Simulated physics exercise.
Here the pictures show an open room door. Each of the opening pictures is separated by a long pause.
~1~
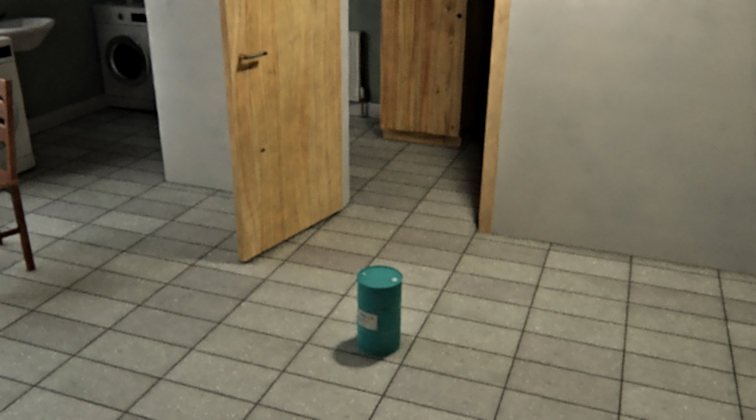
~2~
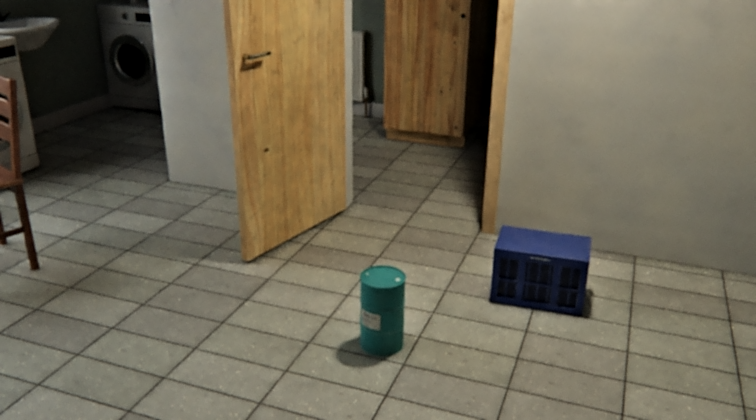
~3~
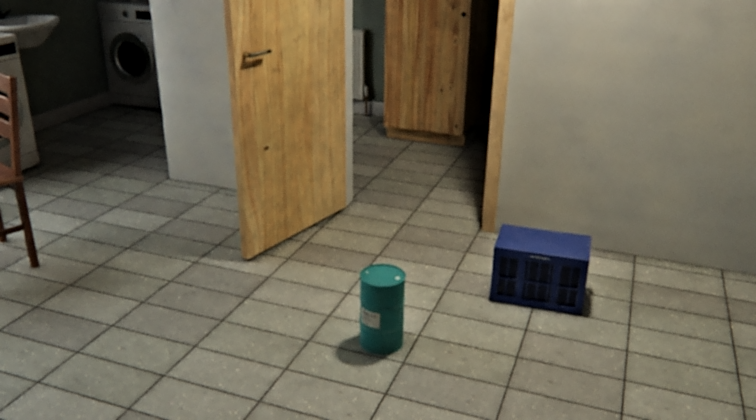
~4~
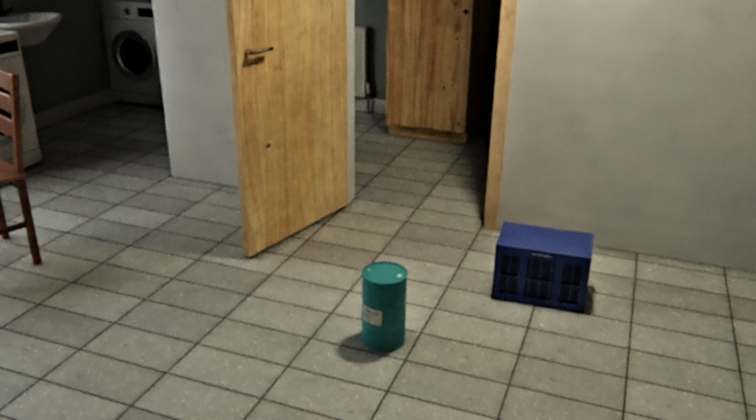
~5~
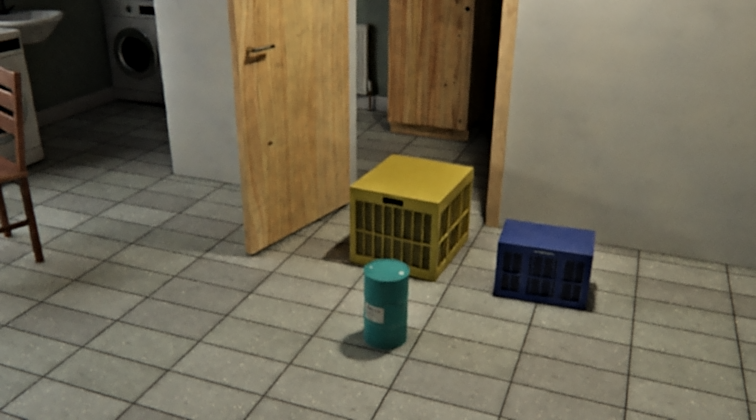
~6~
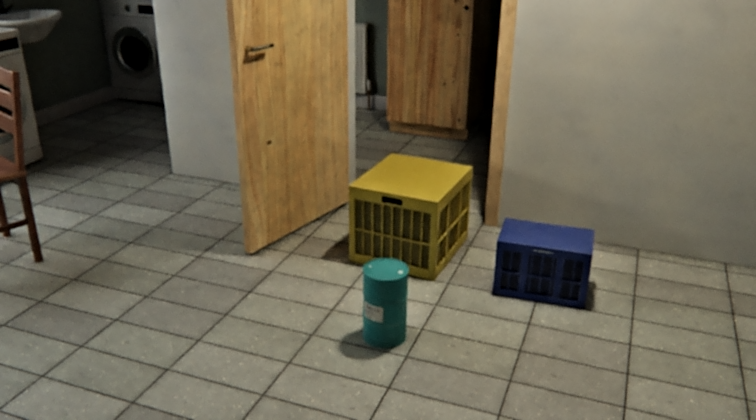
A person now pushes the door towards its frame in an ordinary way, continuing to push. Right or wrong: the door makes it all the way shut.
Wrong.
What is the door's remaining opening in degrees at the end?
Around 65 degrees.
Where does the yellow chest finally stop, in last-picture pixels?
It ends up near (418, 213).
Then, 0.40 s after the last picture, open by 95°.
Then, 0.70 s after the last picture, open by 77°.
Then, 0.90 s after the last picture, open by 66°; yellow chest slid a little near (415, 213).
At rest, open by 65°; all 3 in place. Seen from the same camera at the end, yellow chest near (418, 213).
